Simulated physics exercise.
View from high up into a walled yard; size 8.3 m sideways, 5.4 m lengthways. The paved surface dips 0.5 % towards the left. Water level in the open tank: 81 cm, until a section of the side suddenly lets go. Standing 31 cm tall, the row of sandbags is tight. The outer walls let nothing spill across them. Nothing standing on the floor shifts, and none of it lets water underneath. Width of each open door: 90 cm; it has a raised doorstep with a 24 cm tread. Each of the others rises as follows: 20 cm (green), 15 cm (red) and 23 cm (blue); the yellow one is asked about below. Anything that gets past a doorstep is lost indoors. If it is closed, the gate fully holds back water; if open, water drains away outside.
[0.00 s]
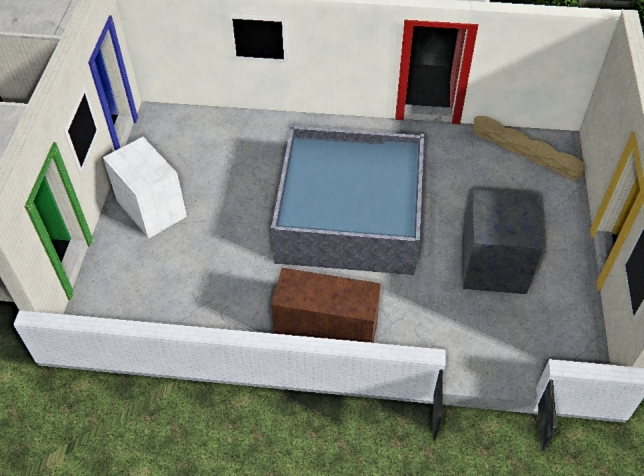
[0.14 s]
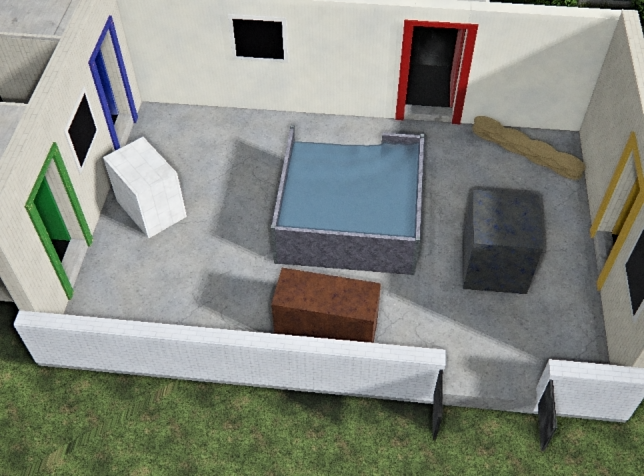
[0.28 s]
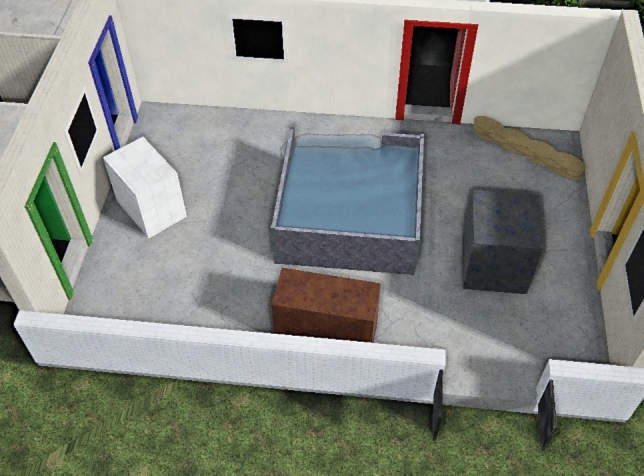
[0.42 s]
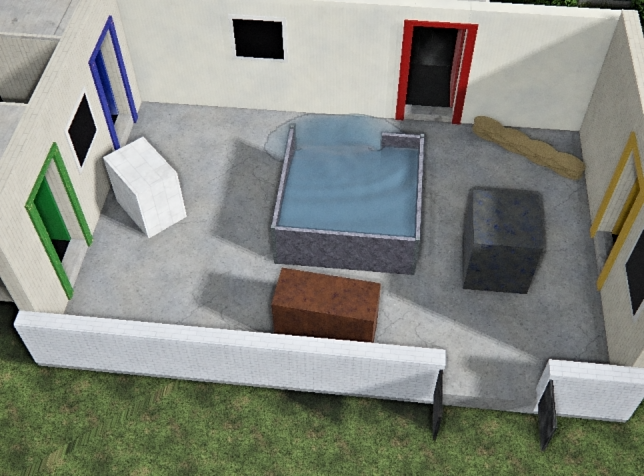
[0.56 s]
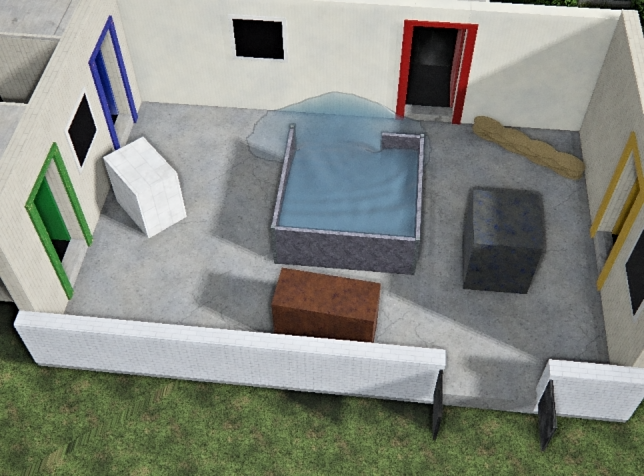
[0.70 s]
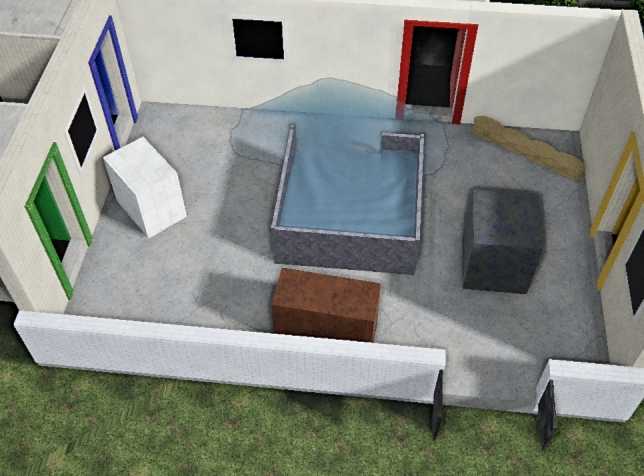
Water pouring through a gap in the far side of an open tank and spreading across the grey floor of a walled yard.
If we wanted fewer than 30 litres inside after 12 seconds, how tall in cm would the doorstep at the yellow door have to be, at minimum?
It would need to be around 14 cm tall.
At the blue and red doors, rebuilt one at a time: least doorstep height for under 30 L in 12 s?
Roughly 30 cm for the blue door and roughly 14.0 cm for the red door.
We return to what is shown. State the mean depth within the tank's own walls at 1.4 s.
Some 49 cm.
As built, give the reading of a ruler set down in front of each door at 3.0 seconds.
Depths in cm: Green 5, red 16, yellow 18, blue 36.
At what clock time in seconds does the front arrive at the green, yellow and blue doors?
Arrives: Green 2.6 s / yellow 2.6 s / blue 1.6 s.
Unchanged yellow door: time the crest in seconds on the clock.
Around 3.8 s.
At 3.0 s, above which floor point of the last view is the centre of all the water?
I'd put it close to (327, 179).
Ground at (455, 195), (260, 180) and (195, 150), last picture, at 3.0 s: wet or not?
Status: Submerged / clear / submerged.
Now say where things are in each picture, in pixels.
The open tank at (351, 183) is whole and still, 81 cm deep; the yellow door at (614, 221) is dry, in the first picture.
The front is at a hidden place, 0.3 m from the gap on the far side; 0.3 m2 of floor is wet, 81 cm left at the back, in the second picture.
The gap is on the far side, the front 0.8 m out at a hidden place; the back of the open tank holds 81 cm, in the third picture.
Water pours out on the far side and has run 1.3 m, to (328, 115); about 11 cm deep outside, 80 cm at the back, in the fourth picture.
The front is at (274, 112), 1.5 m from the gap on the far side; 3.7 m2 of floor is wet, 73 cm left at the back, in the fifth picture.
The gap is on the far side, the front 1.7 m out at (250, 110); the back of the open tank holds 69 cm; the yellow door at (614, 221), 4.7 m from the gap, is still 3.3 m from the nearest water, in the sixth picture.
After 1.4 s water covers 15 % of the floor, deepest (60 cm) near (337, 120); it has not reached the yellow door.
After 3.0 s water covers 50 % of the floor, deepest (48 cm) near (110, 191); 18 cm at the yellow door, 0 litres in over its 20 cm doorstep.
After 12.0 s water covers 95 % of the floor, deepest (18 cm) near (69, 303); 7 cm at the yellow door, 4 litres in over its 20 cm doorstep.
At the yellow door as built, the water arrived by 2.6 s and peaked near 22 cm at 3.8 s.
Run again over the same 12 s with other heights there, 48 litres in over 12 cm, 14 litres over 16.5 cm. The limit of 30 litres is kept from about 14 cm up.
